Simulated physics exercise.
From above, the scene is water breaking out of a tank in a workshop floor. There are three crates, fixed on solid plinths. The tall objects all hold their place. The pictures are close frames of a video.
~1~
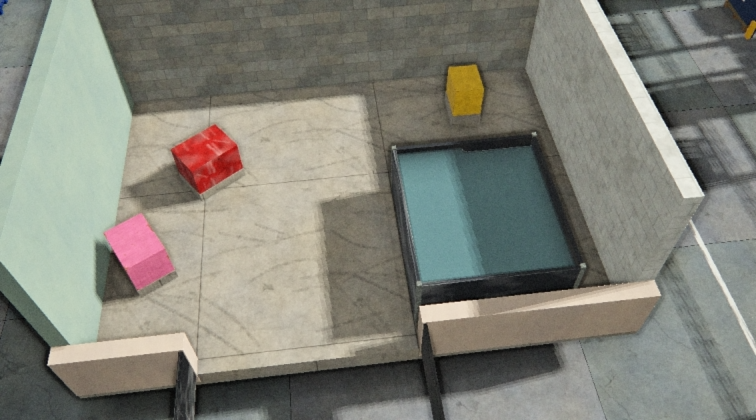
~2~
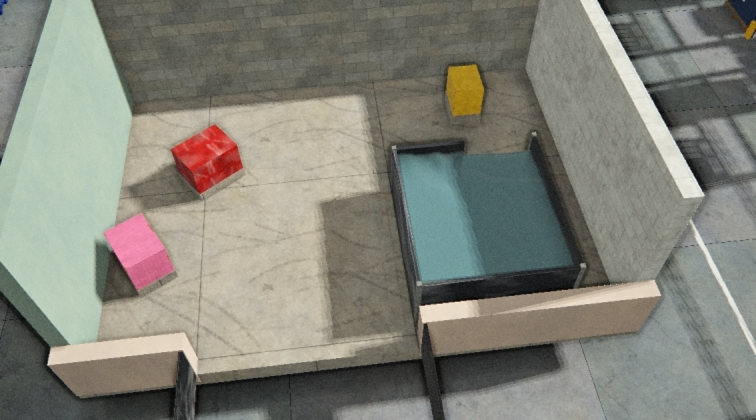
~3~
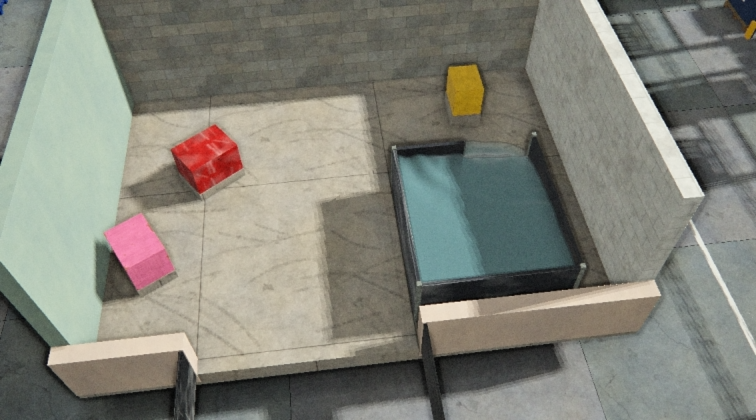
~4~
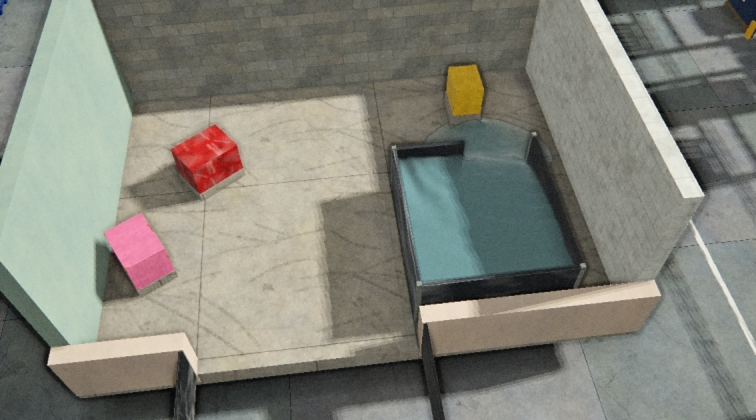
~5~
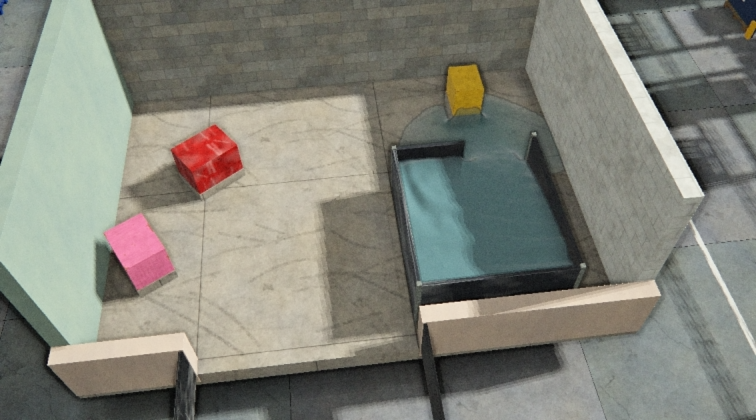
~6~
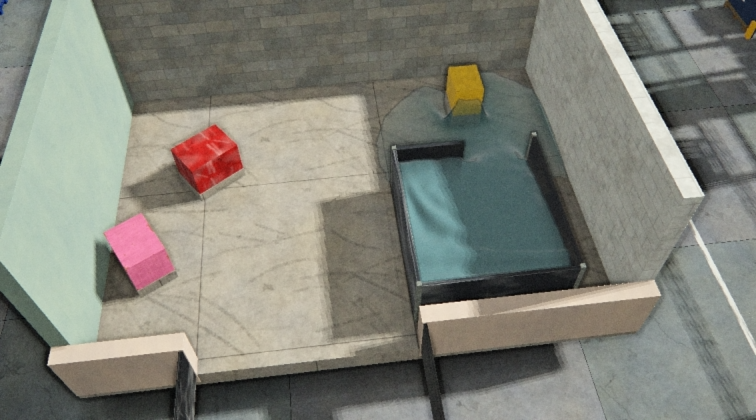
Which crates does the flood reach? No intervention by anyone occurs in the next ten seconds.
As I see it, the red crate gets dampened by the water; the yellow crate gets dampened by the water; the pink crate gets dampened by the water.
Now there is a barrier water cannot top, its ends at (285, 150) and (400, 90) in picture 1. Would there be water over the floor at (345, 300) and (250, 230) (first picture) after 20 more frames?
Untouched, reached.
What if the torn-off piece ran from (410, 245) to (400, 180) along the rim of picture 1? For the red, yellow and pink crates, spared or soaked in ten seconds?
Then the red crate gets flooded, the yellow crate is untouched and the pink crate gets flooded.
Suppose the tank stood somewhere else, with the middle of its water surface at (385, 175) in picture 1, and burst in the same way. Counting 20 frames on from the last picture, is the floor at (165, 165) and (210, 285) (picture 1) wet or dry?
The first is wetted, and then the second is not reached.
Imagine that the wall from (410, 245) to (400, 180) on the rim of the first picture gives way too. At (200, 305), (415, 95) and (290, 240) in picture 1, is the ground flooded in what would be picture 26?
Soaked, untouched, soaked.
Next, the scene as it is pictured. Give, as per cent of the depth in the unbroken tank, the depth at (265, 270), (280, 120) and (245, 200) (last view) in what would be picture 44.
Depths of roughly 8, 10 and 8 per cent.
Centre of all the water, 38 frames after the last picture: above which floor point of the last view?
I'd put my finger on (363, 182).
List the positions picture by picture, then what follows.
Still water in the open tank at (481, 207), in the first picture.
The front is at a hidden place, out from the gap on the open tank's far side, in the second picture.
The front is at a hidden place, out from the gap on the open tank's far side, in the third picture.
Water pours out on the open tank's far side and has run to (486, 120), in the fourth picture.
The front is at (485, 96), out from the gap on the open tank's far side, in the fifth picture.
Water pours out on the open tank's far side and has run to (484, 72), in the sixth picture.
A moment on, water covers 25 % of the floor; the red crate not reached, the yellow crate water round its plinth, the pink crate not reached.
Next, water covers 40 % of the floor; the red crate not reached, the yellow crate water round its plinth, the pink crate not reached.
Then, water covers 55 % of the floor; the red crate water round its plinth, the yellow crate water round its plinth, the pink crate not reached.
Later, water covers 85 % of the floor; the red crate water round its plinth, the yellow crate water round its plinth, the pink crate water round its plinth.
In the end, water covers 100 % of the floor; the red crate was topped, the yellow crate was topped, the pink crate was topped.
